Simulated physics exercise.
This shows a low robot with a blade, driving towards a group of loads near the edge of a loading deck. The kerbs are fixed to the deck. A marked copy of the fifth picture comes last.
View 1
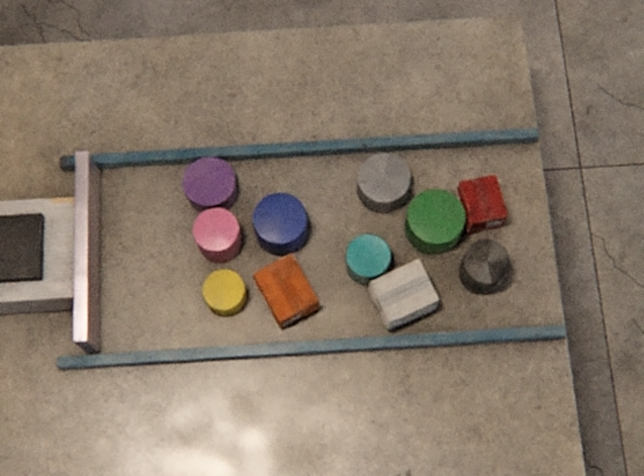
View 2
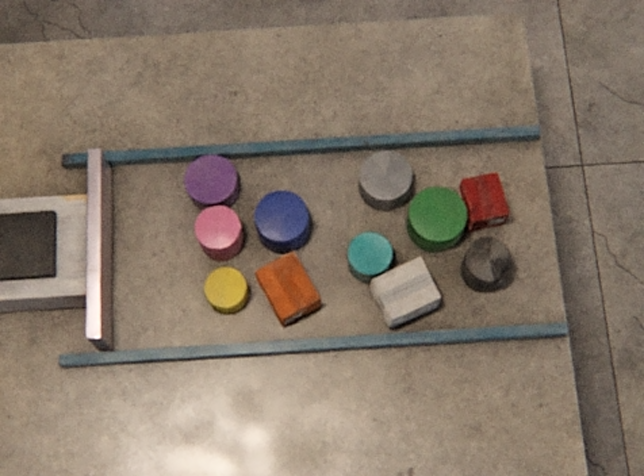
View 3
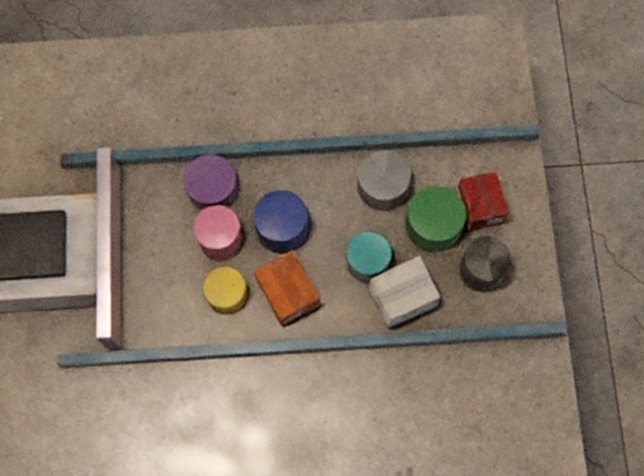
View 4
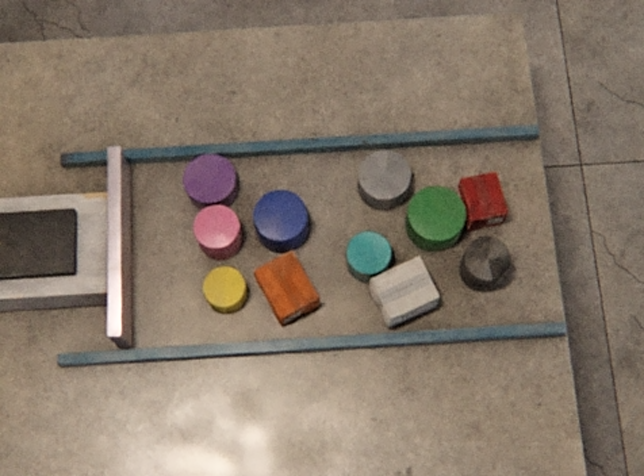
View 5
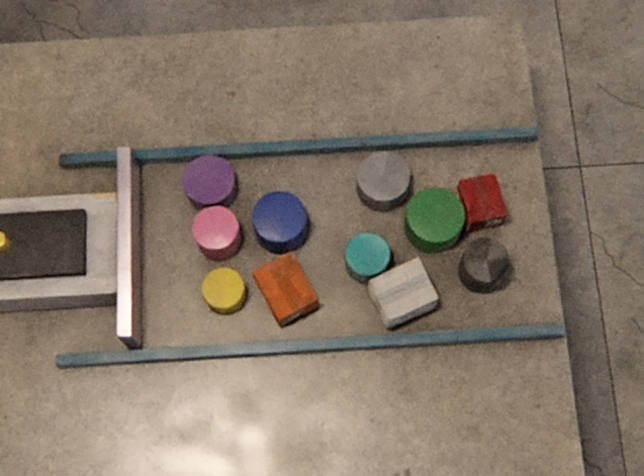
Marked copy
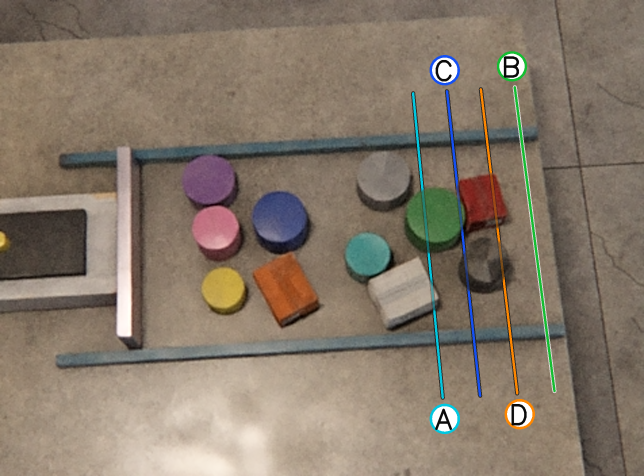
On a concrete deck between two blue rails, a low robot with a wide blade rolled slowly to the right toward scattered colourful canisters and parcels, which stayed still as the gap narrowed.
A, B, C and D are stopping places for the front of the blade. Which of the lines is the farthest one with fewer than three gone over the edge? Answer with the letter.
Up to line A.
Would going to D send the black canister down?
Yes.
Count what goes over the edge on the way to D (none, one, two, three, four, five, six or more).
Six or more.
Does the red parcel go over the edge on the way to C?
Yes.
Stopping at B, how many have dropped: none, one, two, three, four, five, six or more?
In all, six or more.
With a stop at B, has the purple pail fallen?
By then, yes.
On the marked copy, A at (427, 238); B at (534, 232); C at (463, 236); D at (498, 234).
Taking A. A third of the way, robot (154, 237); purple pail (267, 182); orange parcel (308, 287).
Two thirds of the way, robot (263, 231); black canister (511, 265); red parcel (500, 197).
When it is over, robot (347, 226); red parcel over the edge; white parcel (550, 300); one fallen.
As for the rest, B drops eleven; C drops four; D drops seven.
